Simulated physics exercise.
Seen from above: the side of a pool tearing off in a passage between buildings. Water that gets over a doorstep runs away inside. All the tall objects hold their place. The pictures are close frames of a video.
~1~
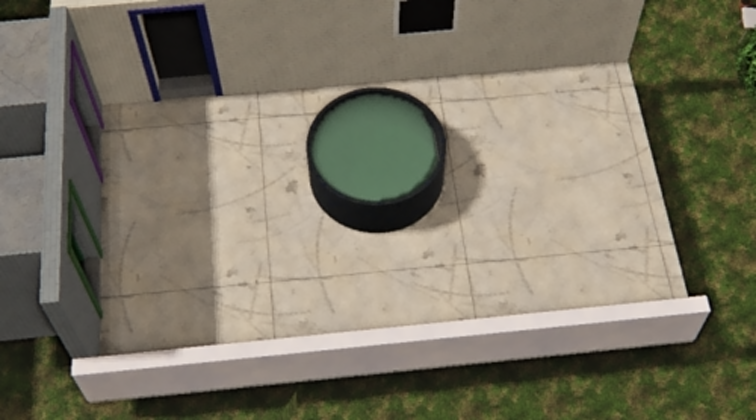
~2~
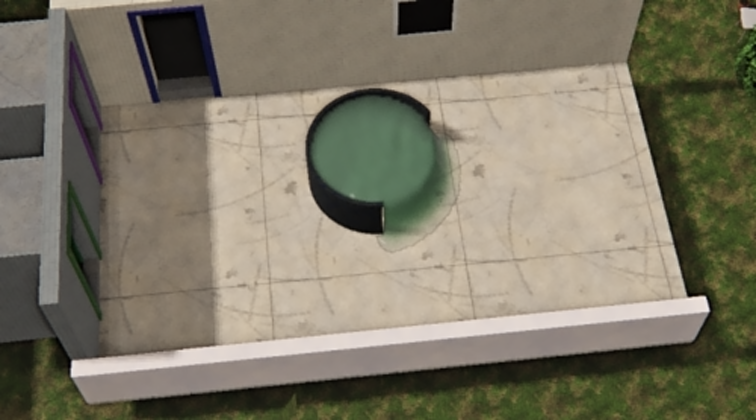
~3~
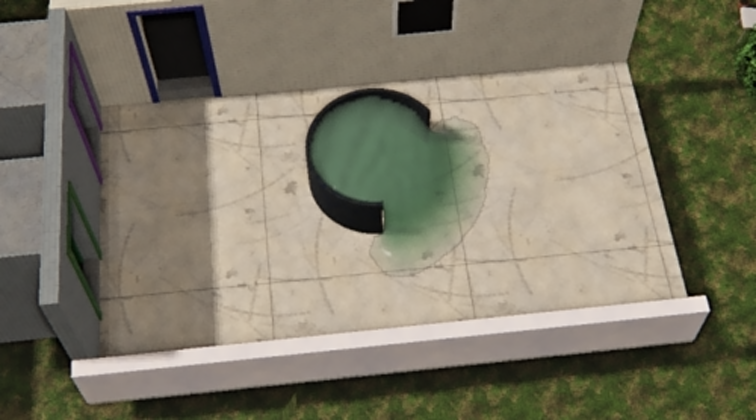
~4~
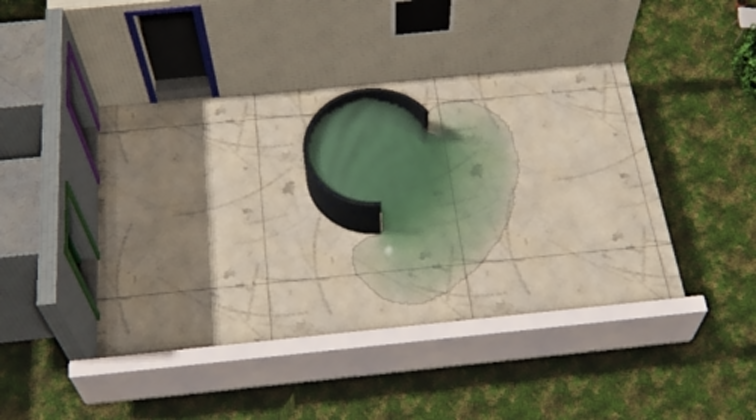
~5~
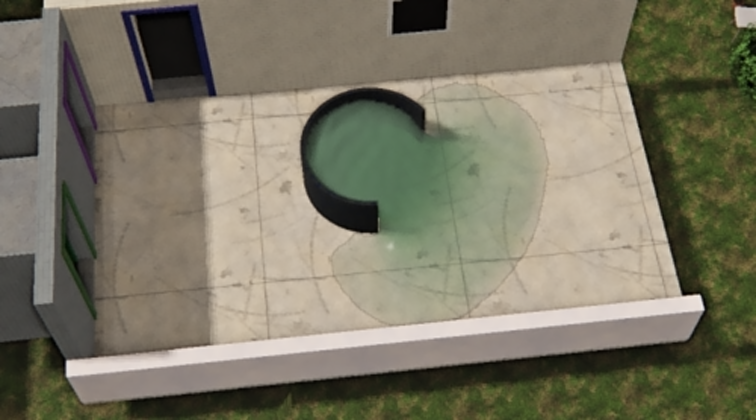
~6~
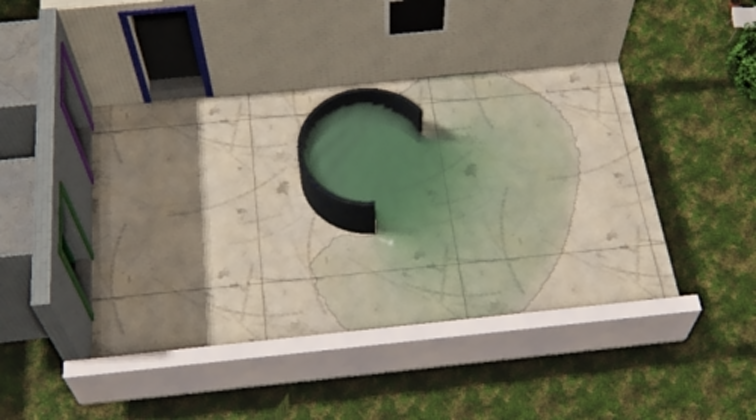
A round tank's right side opens and green water spreads across the pale paved courtyard.
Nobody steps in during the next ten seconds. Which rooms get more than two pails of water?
In the end: The purple door stays under that; the green door stays under that; the blue door stays under that.
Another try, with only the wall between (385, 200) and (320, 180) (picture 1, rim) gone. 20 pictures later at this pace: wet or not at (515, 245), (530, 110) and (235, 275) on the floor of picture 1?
In that order: Wet, free of water, awash.
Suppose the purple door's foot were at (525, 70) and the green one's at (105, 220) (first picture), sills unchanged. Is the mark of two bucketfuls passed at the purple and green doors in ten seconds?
Then: Purple door stays under; green door lets less in.
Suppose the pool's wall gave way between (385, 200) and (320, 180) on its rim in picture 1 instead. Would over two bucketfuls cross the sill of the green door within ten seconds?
One by one: Green door goes over.
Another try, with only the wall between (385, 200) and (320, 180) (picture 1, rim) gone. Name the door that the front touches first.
First comes the green one.
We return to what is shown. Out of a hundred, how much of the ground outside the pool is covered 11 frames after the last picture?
Near 50 in a hundred.
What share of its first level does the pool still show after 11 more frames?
Some 22 per cent.
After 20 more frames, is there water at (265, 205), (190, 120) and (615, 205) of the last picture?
In that order: Clear, clear, covered.
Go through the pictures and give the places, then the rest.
In the first picture, the round tank at (376, 147) is whole and still.
In the second picture, the front is at a hidden place, out from the gap at (434, 190).
In the third picture, the front is at (457, 123), out from the gap at (434, 190).
In the fourth picture, water pours out at (432, 192) and has run to (467, 106).
In the fifth picture, the front is at (475, 89), out from the gap at (429, 191).
In the sixth picture, water pours out at (426, 192) and has run to (554, 113).
A moment on, water covers 45 % of the floor; the purple door not reached, the green door not reached, the blue door not reached.
Next, water covers 50 % of the floor; the purple door not reached, the green door not reached, the blue door not reached.
Then, water covers 55 % of the floor; the purple door not reached, the green door not reached, the blue door not reached.
Later, water covers 55 % of the floor; the purple door not reached, the green door not reached, the blue door not reached.
In the end, water covers 25 % of the floor; the purple door not reached, the green door wet at the sill, nothing in, the blue door not reached.
